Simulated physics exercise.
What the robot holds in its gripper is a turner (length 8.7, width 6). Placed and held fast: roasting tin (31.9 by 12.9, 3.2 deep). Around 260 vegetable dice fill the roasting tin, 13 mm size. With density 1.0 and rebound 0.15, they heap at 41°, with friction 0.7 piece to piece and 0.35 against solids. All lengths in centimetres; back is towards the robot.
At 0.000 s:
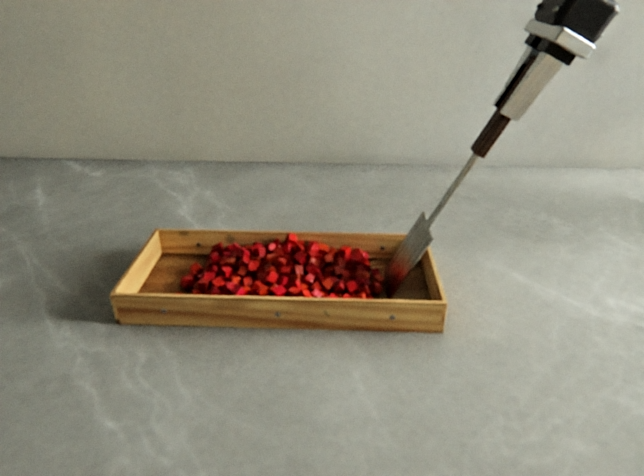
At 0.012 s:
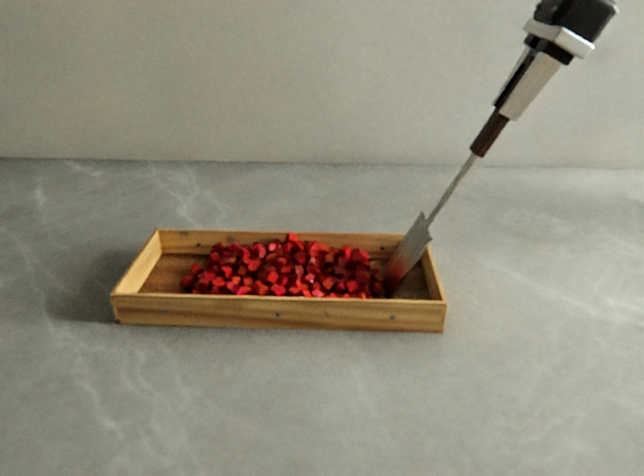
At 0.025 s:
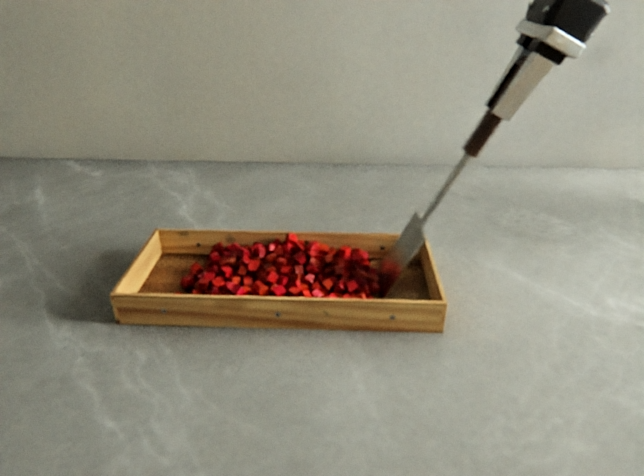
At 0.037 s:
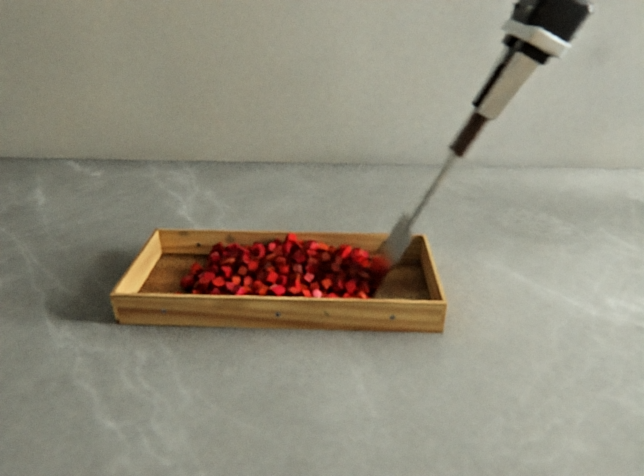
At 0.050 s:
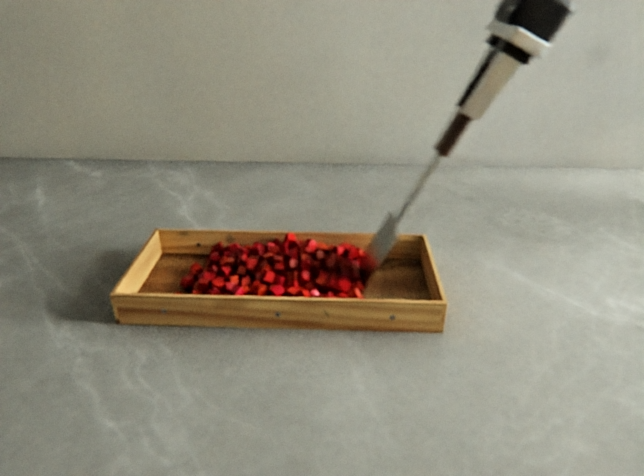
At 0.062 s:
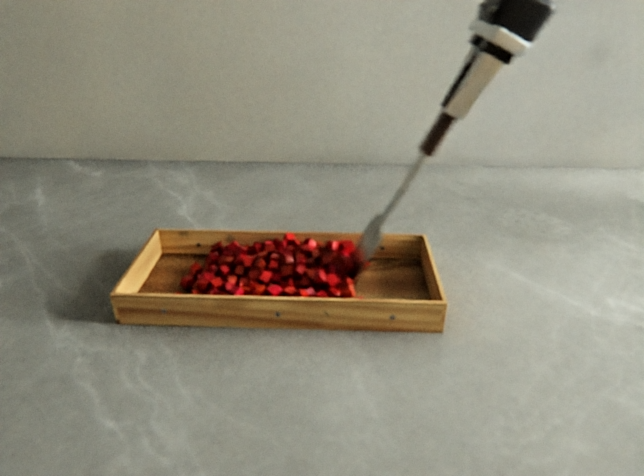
A black and silver robot arm reaches in from the upper right, gripping a turner, above a grey marbled surface seen from the front and slightly above, with a plain pale wall behind. A shallow, light wooden-looking tray sits near the centre, holding a heap of small red dice. The turner's blade sweeps leftward inside the tray, pushing the heap's right edge inward, while the tray and camera stay still.
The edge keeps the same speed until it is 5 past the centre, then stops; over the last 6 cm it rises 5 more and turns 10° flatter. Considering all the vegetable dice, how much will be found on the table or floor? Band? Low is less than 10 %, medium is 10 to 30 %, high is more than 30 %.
Medium.
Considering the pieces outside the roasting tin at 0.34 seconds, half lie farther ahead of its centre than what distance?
26 cm.
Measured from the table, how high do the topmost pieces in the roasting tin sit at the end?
Top of the heap: Roughly 4.0 cm above the table top.
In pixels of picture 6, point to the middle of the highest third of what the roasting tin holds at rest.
About (197, 266).
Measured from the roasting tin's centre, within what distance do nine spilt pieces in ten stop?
About 45 cm.
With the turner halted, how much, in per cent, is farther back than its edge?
Some 25 percent of the load.
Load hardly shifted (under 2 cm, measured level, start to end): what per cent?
The share is roughly 15 per cent.
By 0.09 s, sloping 64°, highest piece 6 above the table; 257 in the roasting tin.
By 0.12 s, sloping 61°, highest piece 8 above the table; 257 in the roasting tin.
By 0.34 s, sloping 54°, highest piece 7 above the table; 215 in the roasting tin, 41 on the table or floor, 1 on the blade or in flight.
By 1.39 s, sloping 54°, highest piece 4 above the table; 215 in the roasting tin, 42 on the table or floor.
Final count, 215 in the roasting tin, 42 on the table or floor. That is 16 % on the table or floor.
